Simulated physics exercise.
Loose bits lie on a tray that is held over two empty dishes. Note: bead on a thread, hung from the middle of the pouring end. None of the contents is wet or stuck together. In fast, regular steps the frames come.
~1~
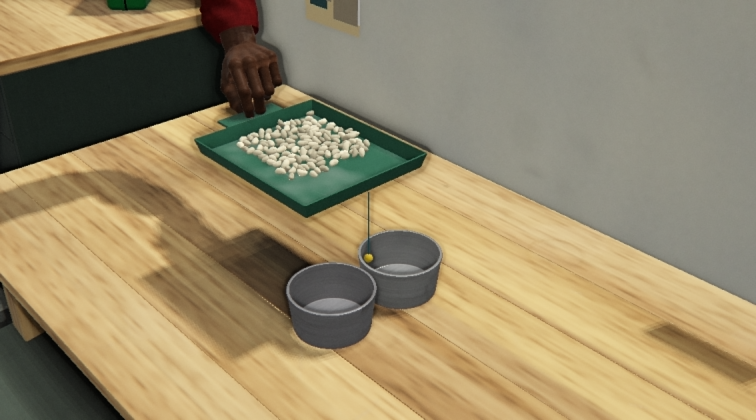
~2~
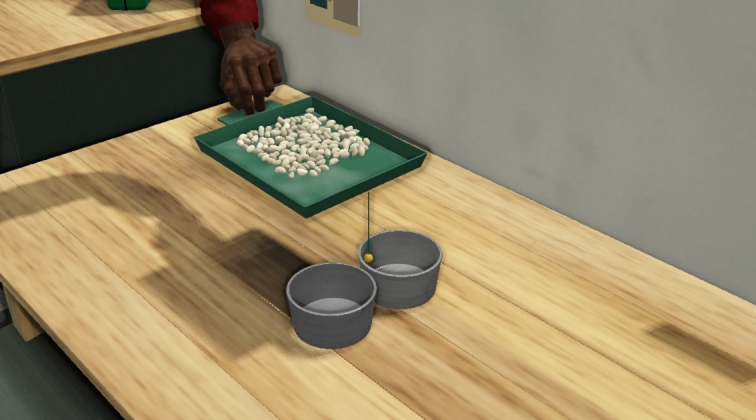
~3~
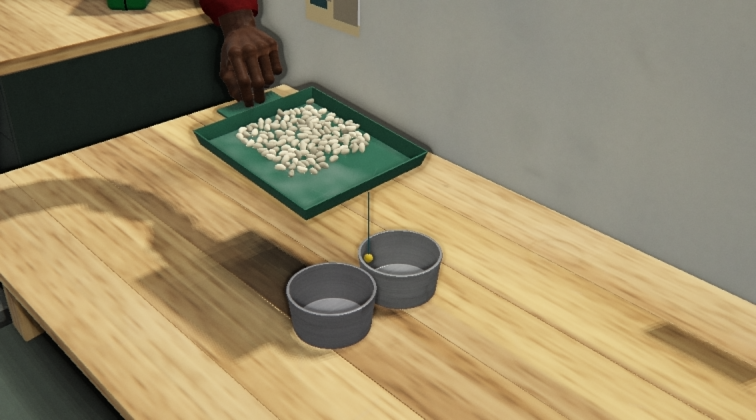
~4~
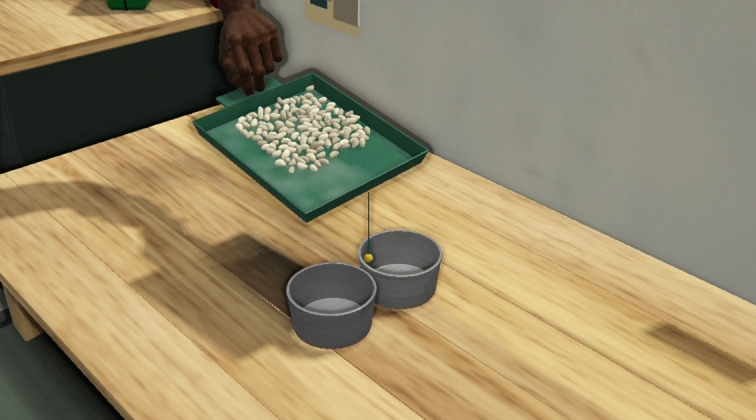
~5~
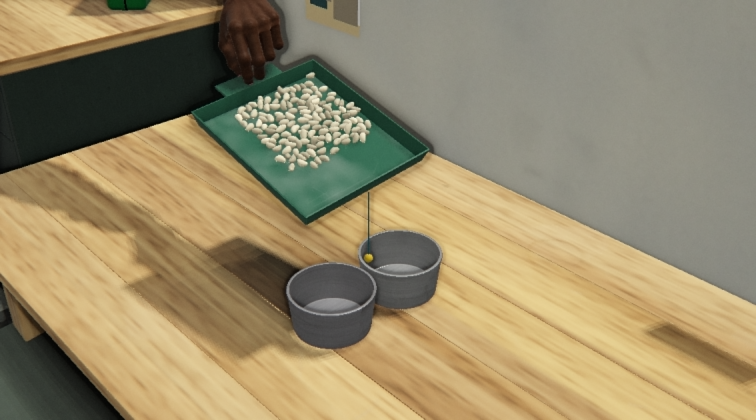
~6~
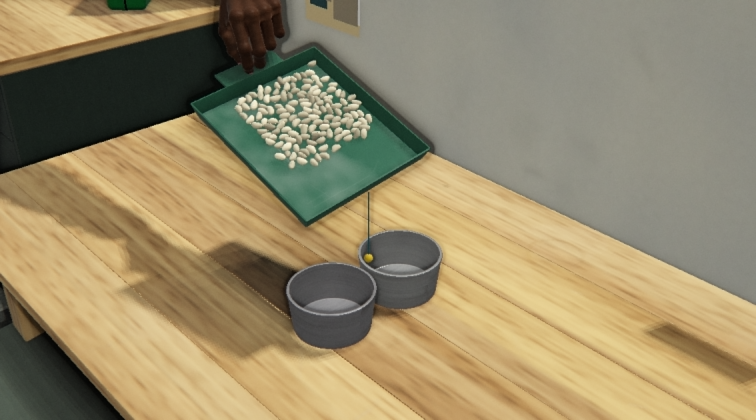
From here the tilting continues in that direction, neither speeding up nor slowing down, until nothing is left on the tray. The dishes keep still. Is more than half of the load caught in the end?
Yes.
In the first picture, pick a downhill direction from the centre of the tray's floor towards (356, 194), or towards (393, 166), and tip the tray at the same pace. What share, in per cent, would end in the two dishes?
That comes to 40 per cent the first time and 80 per cent the second.
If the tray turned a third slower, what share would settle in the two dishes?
About 70 %.
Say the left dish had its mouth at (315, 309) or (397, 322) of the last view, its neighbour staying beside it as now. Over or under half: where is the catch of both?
At place one in excess of half; at place two not up to half.
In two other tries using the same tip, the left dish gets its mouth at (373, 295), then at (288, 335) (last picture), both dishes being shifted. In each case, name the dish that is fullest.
In turn: The left-side dish; the right-side dish.
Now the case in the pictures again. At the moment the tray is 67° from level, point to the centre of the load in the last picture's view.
Centre estimate: (326, 216).
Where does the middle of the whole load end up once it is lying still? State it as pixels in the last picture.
At about (328, 332), give or take.
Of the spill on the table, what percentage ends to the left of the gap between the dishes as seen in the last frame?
That would be roughly 70 per cent.
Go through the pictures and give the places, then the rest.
Corners of the pouring end at (306, 203) and (421, 153), level; middle of the load at (303, 144), white beans; left dish at (360, 322); right dish at (429, 284); bead on its thread at (368, 258), in the first picture.
Corners of the pouring end at (306, 203) and (421, 153), level; middle of the load at (303, 142), in the second picture.
Corners of the pouring end at (306, 206) and (422, 151), tipped barely, lowest at the left corner; middle of the load at (303, 136), in the third picture.
Corners of the pouring end at (306, 209) and (422, 150), tipped a little, lowest at the left corner; middle of the load at (303, 128), in the fourth picture.
Corners of the pouring end at (307, 213) and (423, 148), tipped clearly, lowest at the left corner; middle of the load at (303, 121), in the fifth picture.
Corners of the pouring end at (307, 216) and (424, 147), tipped clearly, lowest at the left corner; middle of the load at (303, 115); left dish at (360, 322); right dish at (429, 284), in the sixth picture.
Soon after the last picture, tray tipped steeply; about two thirds on the tray; a stray few in the left dish; a stray few outside both; about a quarter in the air.
A little later, tray tipped past a quarter turn; a small part on the tray; about half in the left dish; about a quarter outside both; about a quarter in the air.
Later still, tray tipped past a quarter turn; about two thirds in the left dish; about a quarter outside both.
At rest, tray tipped past a quarter turn; about two thirds in the left dish; none in the right dish; about a quarter outside both.
